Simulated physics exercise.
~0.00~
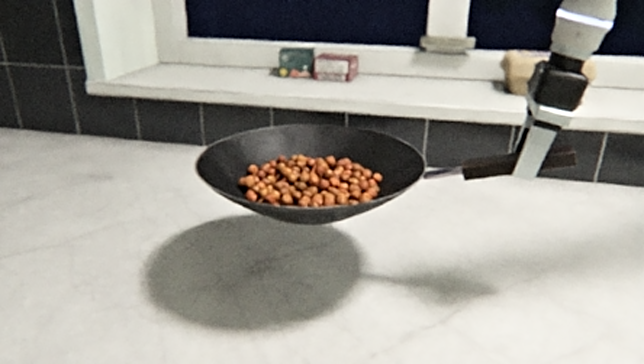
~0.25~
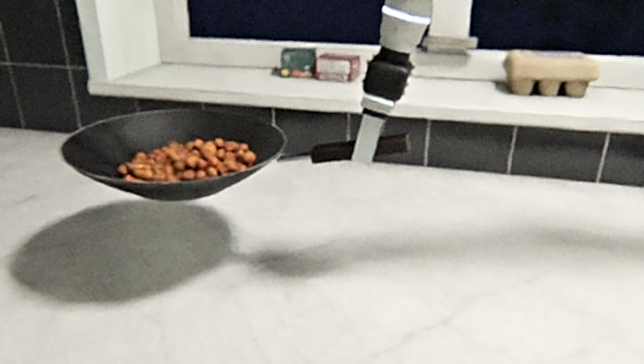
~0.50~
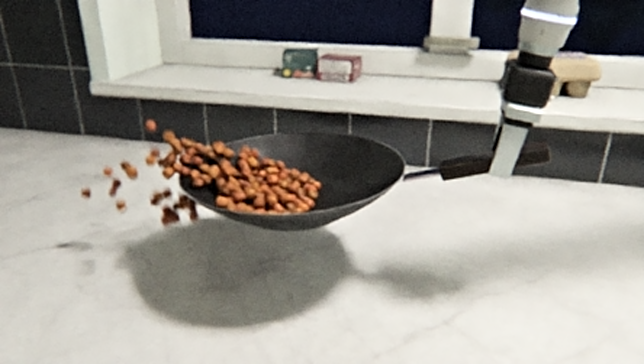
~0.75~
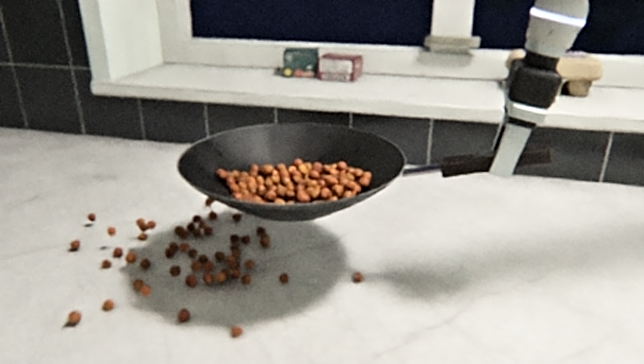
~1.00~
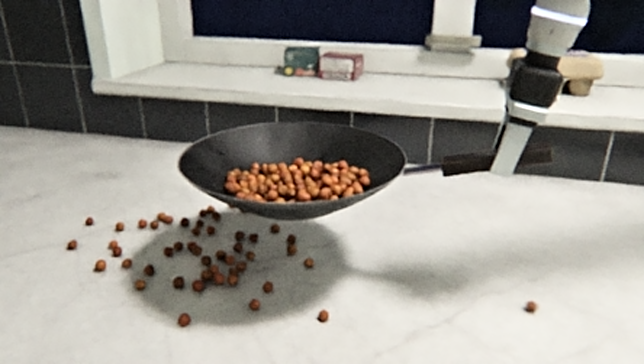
A robot arm swings a wok left, then right, spilling some nuts onto the counter.
